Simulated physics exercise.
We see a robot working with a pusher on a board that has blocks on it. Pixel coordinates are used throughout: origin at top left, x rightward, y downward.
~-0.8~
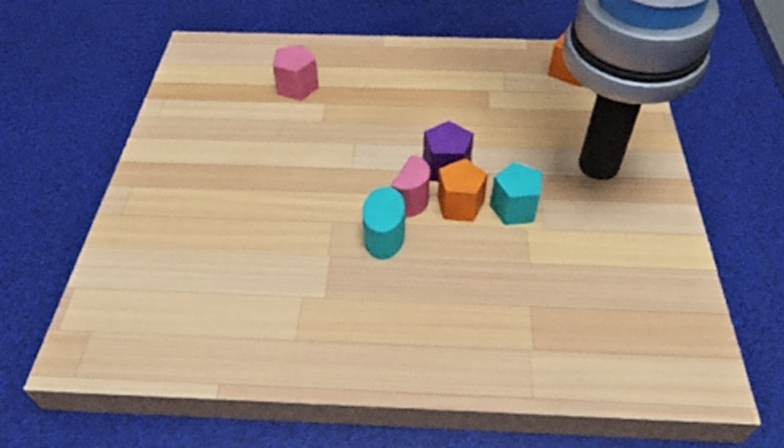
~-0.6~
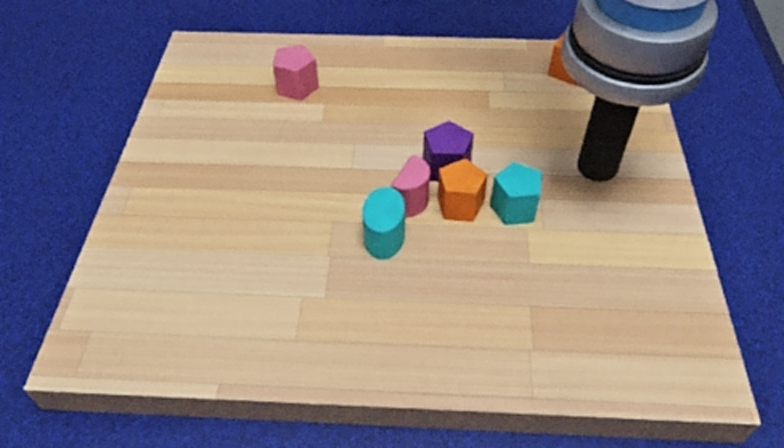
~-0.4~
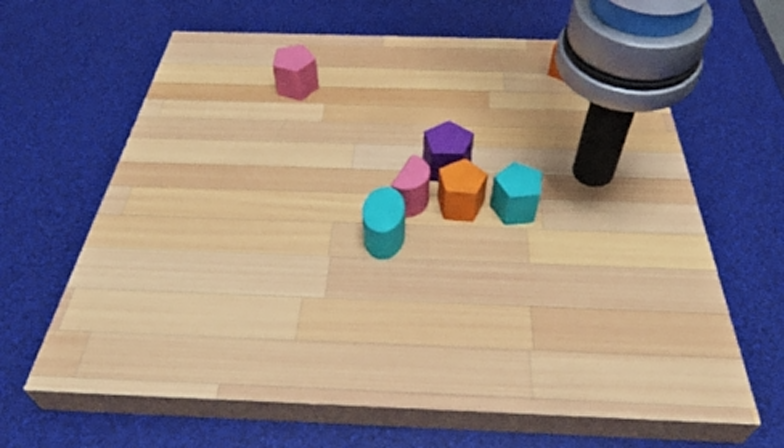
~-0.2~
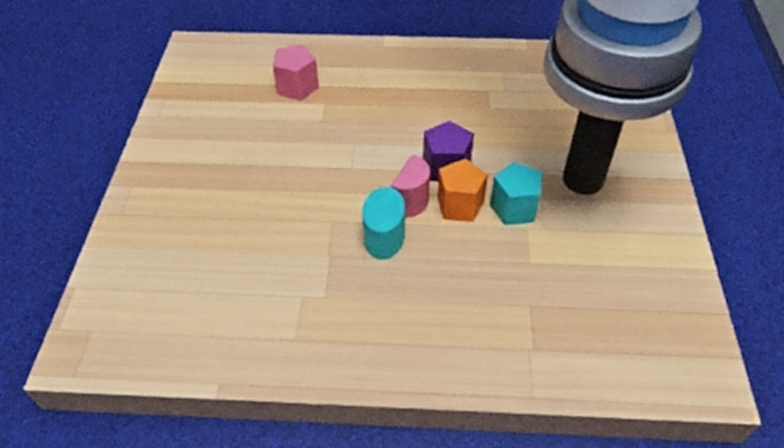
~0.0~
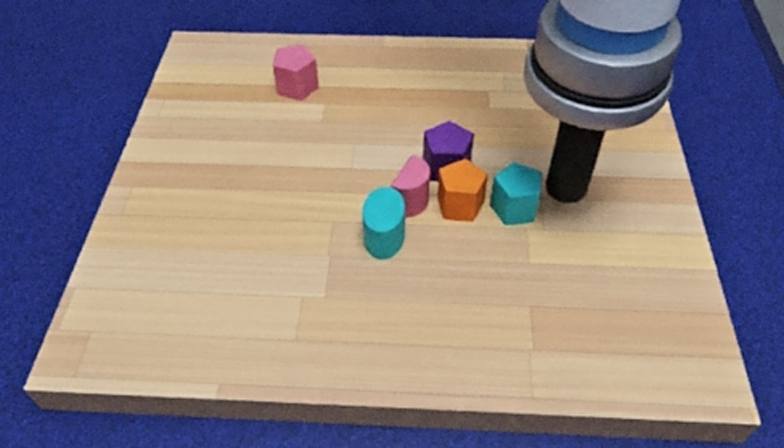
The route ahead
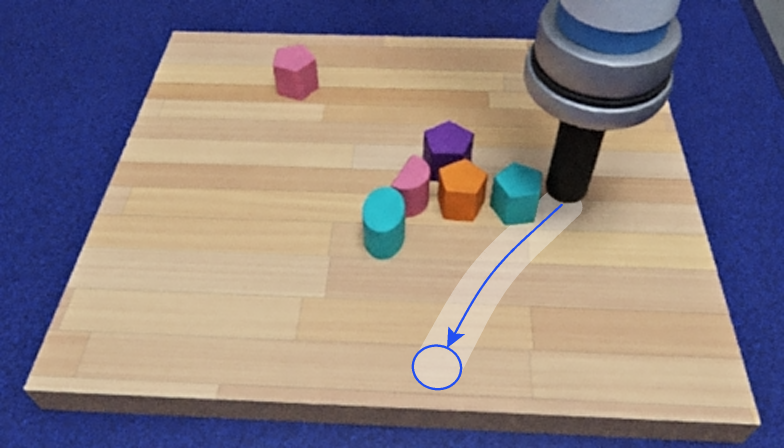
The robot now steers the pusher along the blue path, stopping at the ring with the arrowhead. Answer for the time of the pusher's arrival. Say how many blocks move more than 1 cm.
One block, no more.
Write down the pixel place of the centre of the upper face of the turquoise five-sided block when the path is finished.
So, by the moment the path ends, you'll find the top centre of the turquoise five-sided block at (498, 184).
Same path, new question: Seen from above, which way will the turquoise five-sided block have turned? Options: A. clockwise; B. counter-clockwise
My answer is option A.
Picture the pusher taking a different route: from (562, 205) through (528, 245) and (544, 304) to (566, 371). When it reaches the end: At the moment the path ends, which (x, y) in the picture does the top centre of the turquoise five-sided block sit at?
Most likely (494, 186).
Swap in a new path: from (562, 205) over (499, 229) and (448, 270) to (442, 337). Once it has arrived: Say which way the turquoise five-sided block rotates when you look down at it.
Verdict: Clockwise.
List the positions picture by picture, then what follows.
Pusher's lower end (598, 167); turquoise oval block (383, 208); orange five-sided block (463, 176); turquoise five-sided block (520, 179), in the first picture.
Pusher (597, 169); blocks still, in the second picture.
Pusher (592, 174); blocks still, in the third picture.
Pusher (583, 181); blocks still, in the fourth picture.
Pusher (566, 189); turquoise oval block (383, 208); orange five-sided block (463, 176); turquoise five-sided block (520, 179), in the fifth picture.
Drawn move, from (562, 205) by way of (493, 272) to (437, 367).
On the path given first. One third of the way, pusher (518, 233); orange five-sided block (457, 174), turned 10° anticlockwise; turquoise five-sided block (498, 184), turned 40° clockwise.
Two thirds of the way, pusher (475, 287); orange five-sided block (457, 174), turned 10° anticlockwise; turquoise five-sided block (498, 184), turned 40° clockwise.
At the end, pusher (438, 354); turquoise oval block still; orange five-sided block (457, 174), turned 10° anticlockwise; turquoise five-sided block (498, 184), turned 40° clockwise.
